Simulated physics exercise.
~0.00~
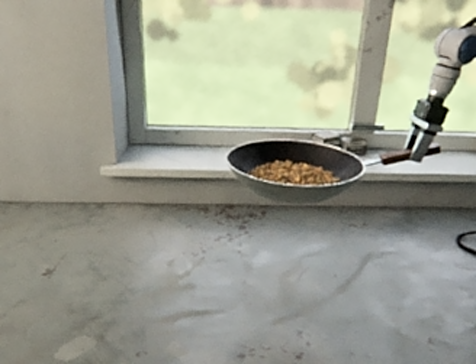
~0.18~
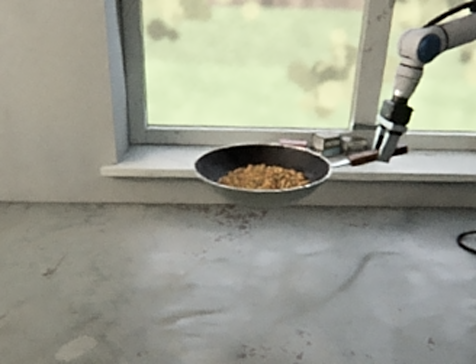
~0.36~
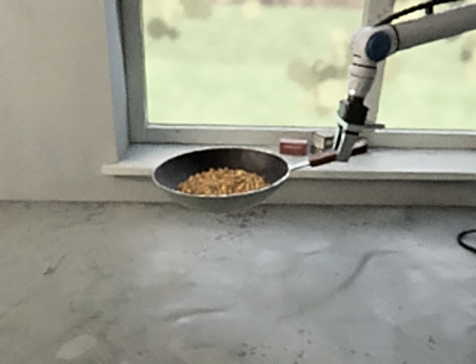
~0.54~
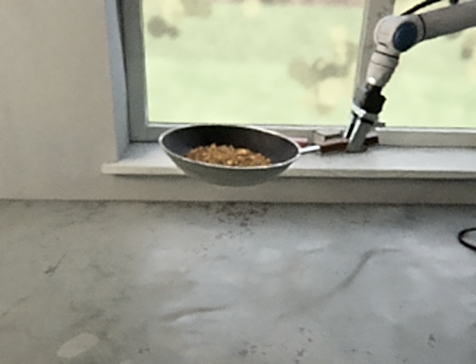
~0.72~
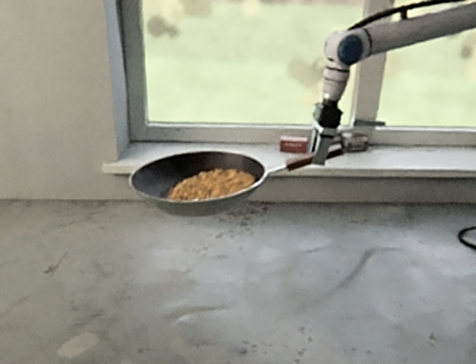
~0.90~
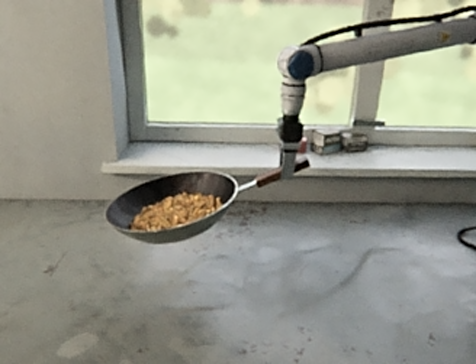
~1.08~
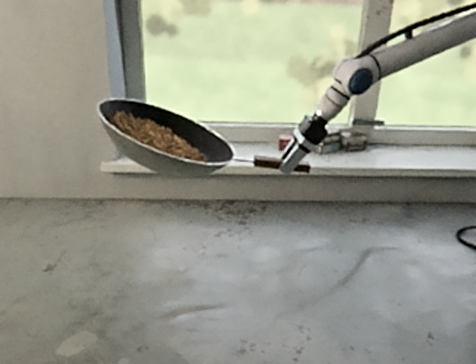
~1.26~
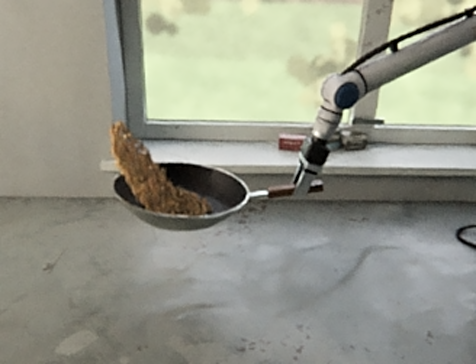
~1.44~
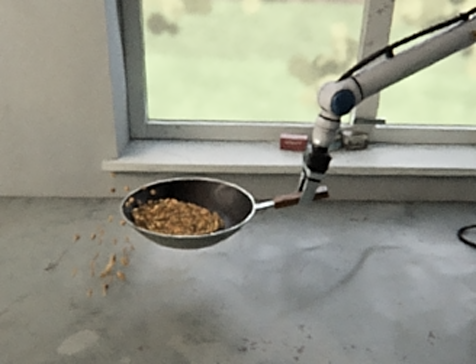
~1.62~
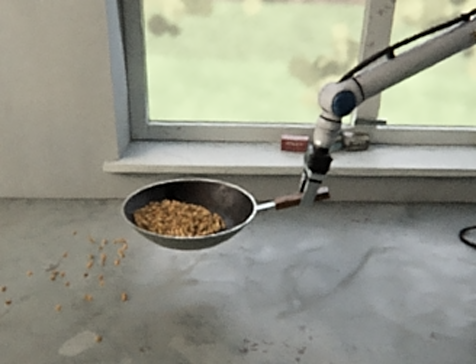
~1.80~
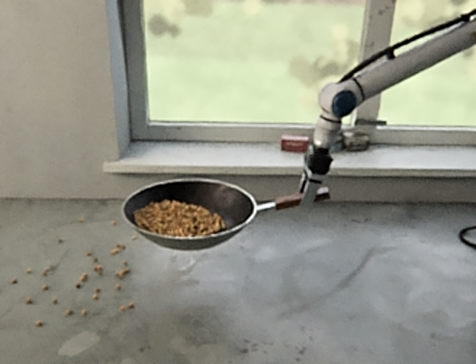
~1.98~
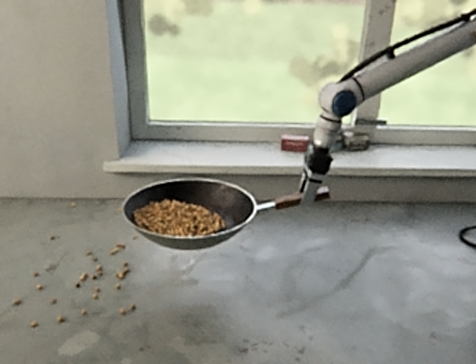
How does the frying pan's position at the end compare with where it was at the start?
At the end the frying pan is farther to the left and lower in view than it was at the start.
